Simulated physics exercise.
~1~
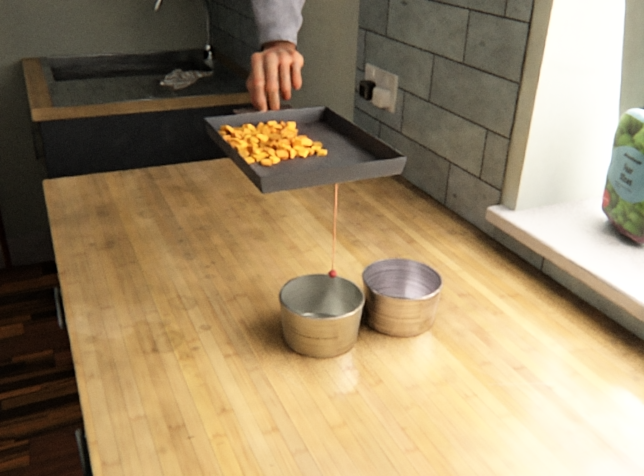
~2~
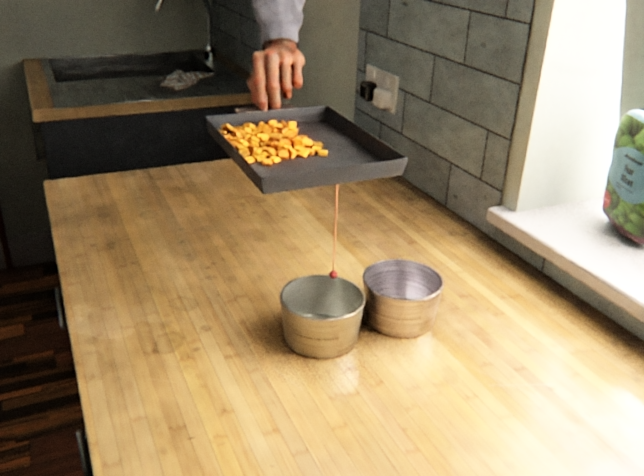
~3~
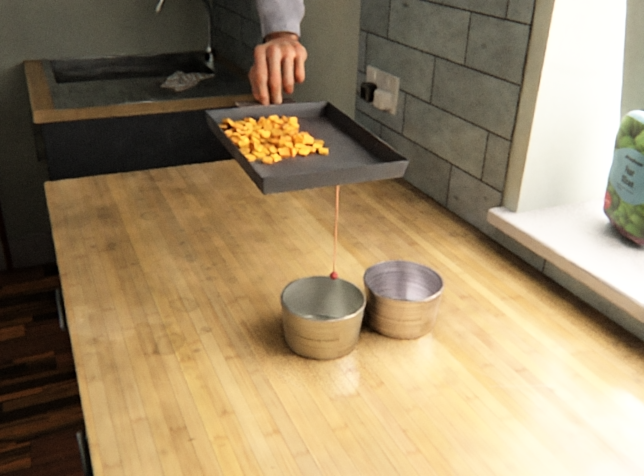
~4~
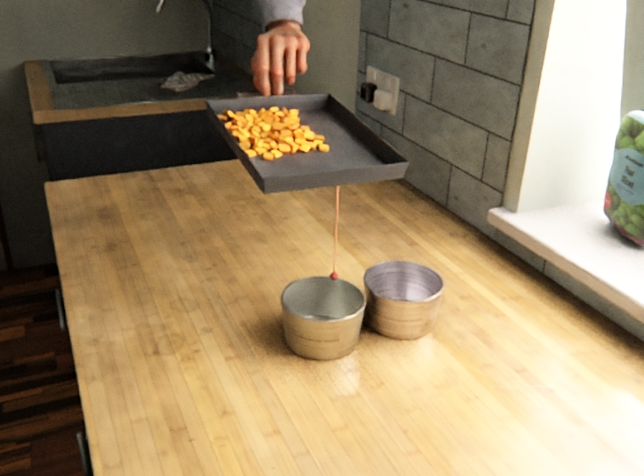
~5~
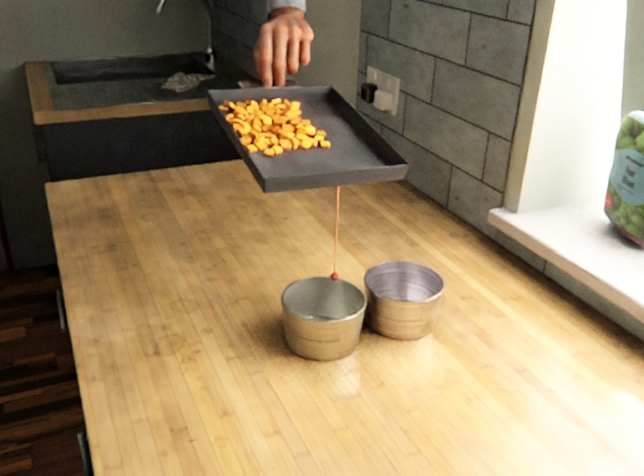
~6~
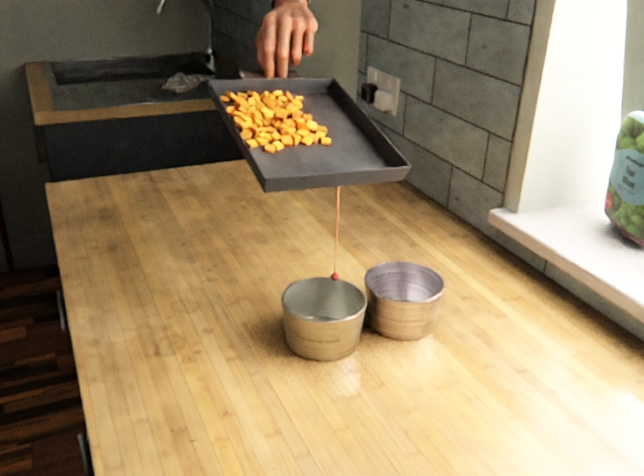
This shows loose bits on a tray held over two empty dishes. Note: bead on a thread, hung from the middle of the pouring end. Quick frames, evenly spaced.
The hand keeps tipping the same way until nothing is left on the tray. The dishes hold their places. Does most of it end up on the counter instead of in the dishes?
No, most of it goes into the dishes.
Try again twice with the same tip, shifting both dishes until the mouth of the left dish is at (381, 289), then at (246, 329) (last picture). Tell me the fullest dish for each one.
In the first try it's the one on the left, and in the second it's the one on the right.
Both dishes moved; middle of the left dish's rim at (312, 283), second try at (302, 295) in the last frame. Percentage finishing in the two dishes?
Close to 10 in a hundred, then close to 40 in a hundred.
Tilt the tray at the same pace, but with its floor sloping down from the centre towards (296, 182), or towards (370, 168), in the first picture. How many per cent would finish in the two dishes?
First heading 30 %, second heading 80 %.
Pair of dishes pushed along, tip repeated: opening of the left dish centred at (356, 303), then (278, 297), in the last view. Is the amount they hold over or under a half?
Well, the bulk the first time and the minor share the second time.
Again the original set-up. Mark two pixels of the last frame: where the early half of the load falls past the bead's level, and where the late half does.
Early-half point (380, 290); late-half point (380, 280).
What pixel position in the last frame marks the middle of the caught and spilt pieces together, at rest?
Last view, resting centre - approx. (386, 329).
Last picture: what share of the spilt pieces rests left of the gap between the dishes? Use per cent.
That's about 30 per cent of the spill.
Soon after the last picture, tray tipped steeply; nearly all on the tray; a small part in the air.
A little later, tray tipped right over; most on the tray; a stray few in the left dish; a small part in the right dish; a small part outside both; a stray few in the air.
Later still, tray tipped past a quarter turn; about a quarter in the left dish; about half in the right dish; about a third outside both.
At rest, tray tipped past a quarter turn; about a quarter in the left dish; about half in the right dish; about a third outside both.
